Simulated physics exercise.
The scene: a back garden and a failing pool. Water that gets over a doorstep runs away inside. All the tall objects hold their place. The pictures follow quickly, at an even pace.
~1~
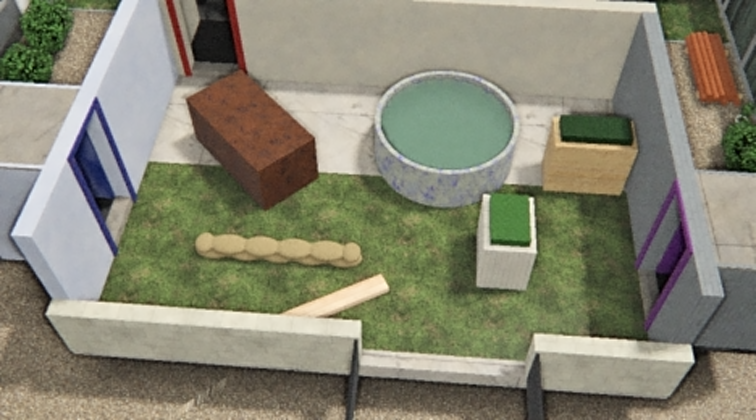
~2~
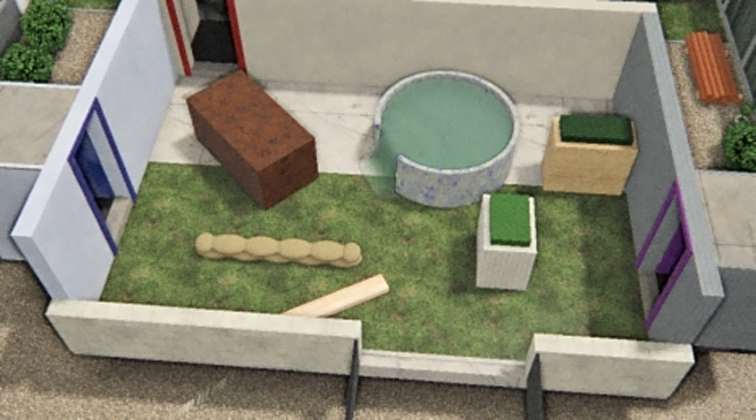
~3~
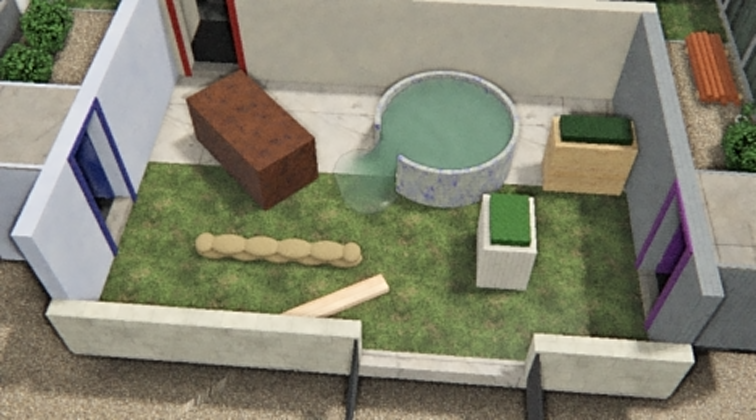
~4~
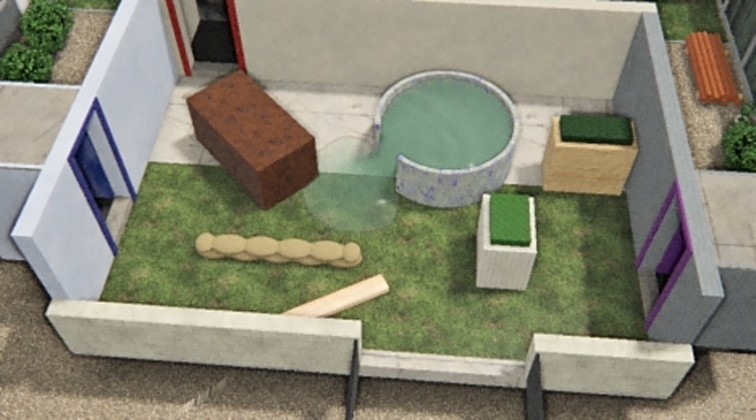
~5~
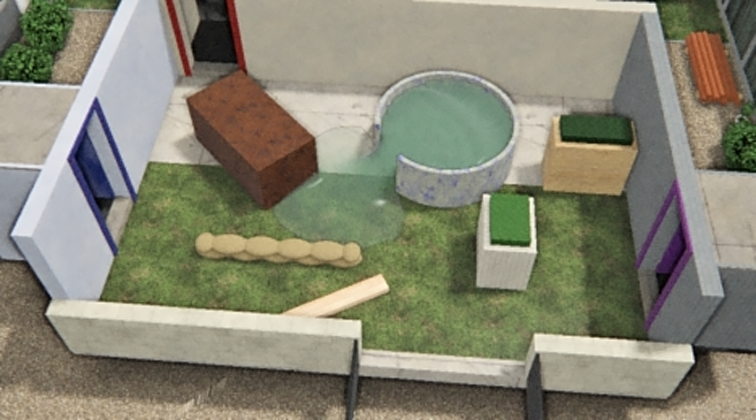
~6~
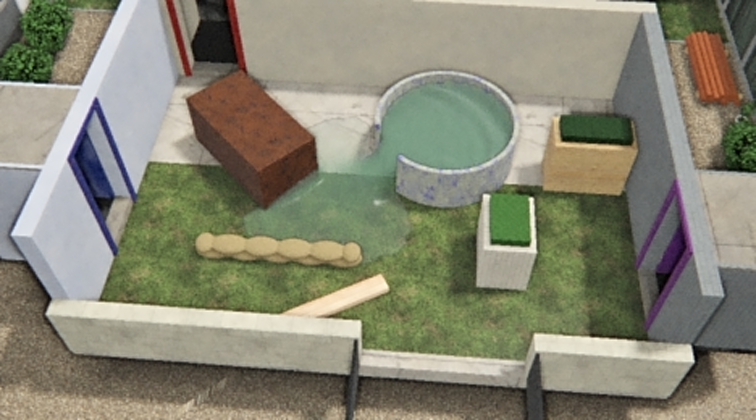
A round pool breaks open on its left side and water spreads leftward across the grass.
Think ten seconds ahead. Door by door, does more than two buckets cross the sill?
The blue door holds within the limit; the purple door holds within the limit; the red door holds within the limit.
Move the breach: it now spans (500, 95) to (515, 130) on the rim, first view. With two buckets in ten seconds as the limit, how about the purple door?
One by one: The purple door goes over.
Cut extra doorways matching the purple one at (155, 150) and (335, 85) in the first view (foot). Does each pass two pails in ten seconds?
In turn: Takes more, takes more.
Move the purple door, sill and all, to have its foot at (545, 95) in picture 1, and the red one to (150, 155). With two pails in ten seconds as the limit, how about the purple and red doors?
Purple lets less in; red stays under.
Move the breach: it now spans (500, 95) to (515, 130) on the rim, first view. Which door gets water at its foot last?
The blue door.
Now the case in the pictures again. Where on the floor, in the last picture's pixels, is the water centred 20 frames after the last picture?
I would point to (345, 174).
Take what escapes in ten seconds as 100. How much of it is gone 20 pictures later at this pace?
Near 5 in a hundred.
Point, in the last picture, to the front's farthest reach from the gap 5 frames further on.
Near (159, 236).
A moment on, water covers 20 % of the floor; the blue door not reached, the purple door not reached, the red door not reached.
Next, water covers 35 % of the floor; the blue door wet at the sill, nothing in, the purple door not reached, the red door wet at the sill, nothing in.
Then, water covers 50 % of the floor; the blue door under two buckets in, the purple door not reached, the red door wet at the sill, nothing in.
Later, water covers 70 % of the floor; the blue door under two buckets in, the purple door not reached, the red door under two buckets in.
In the end, water covers 90 % of the floor; the blue door under two buckets in, the purple door not reached, the red door under two buckets in.
